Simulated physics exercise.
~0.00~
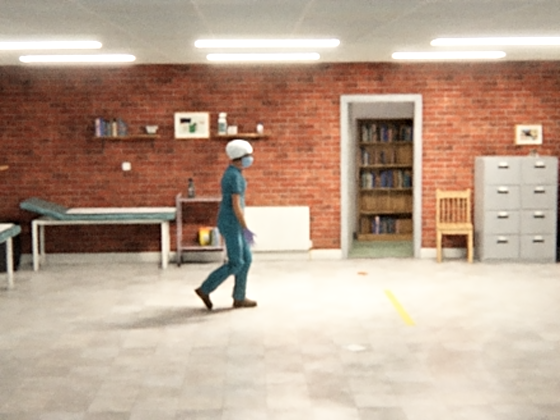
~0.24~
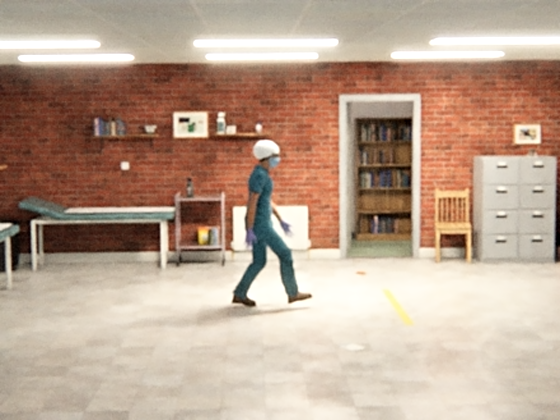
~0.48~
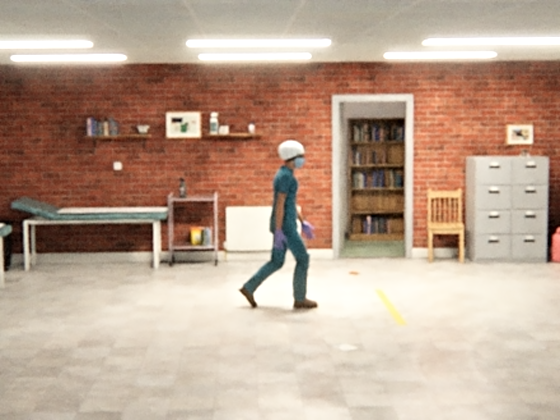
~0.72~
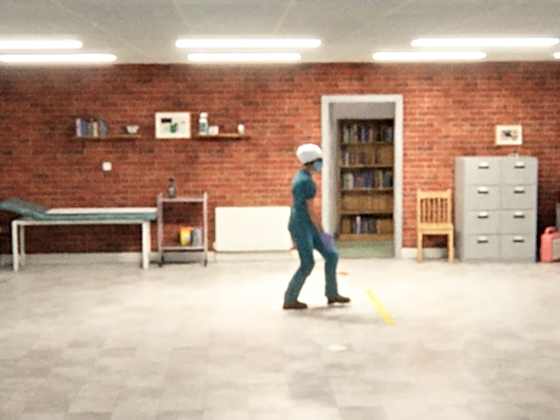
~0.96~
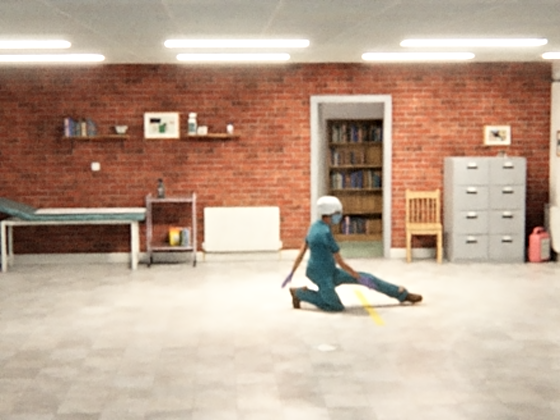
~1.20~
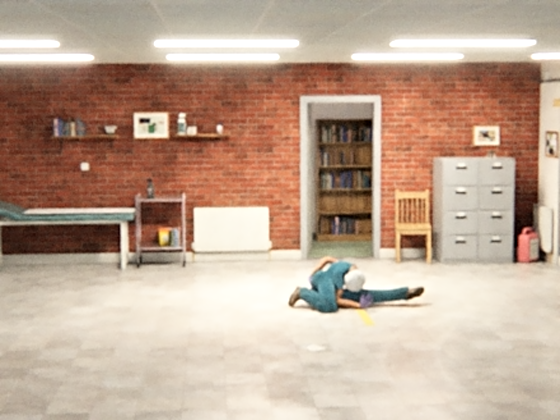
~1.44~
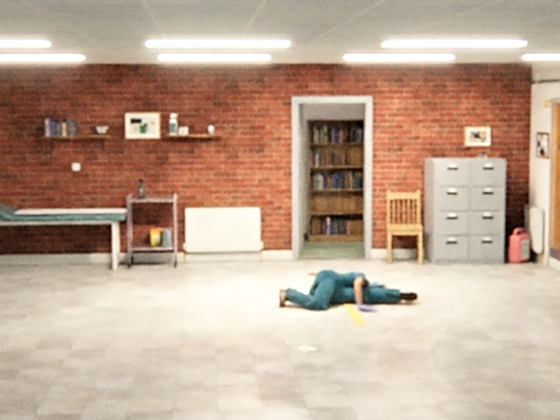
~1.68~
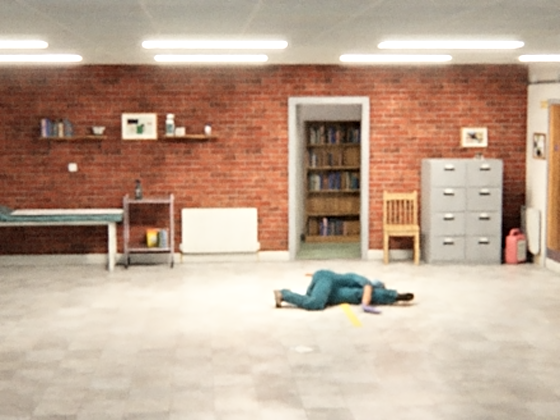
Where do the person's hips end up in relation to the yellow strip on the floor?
The person's hips come to rest just short of the yellow strip, on its left side, even though the head and chest reach past it.
A person in teal scrubs, a white cap and a mask walked right across a brick-walled room, then sank down and folded forward near a yellow strip, ending up lying still with their head and chest past it but their hips short.
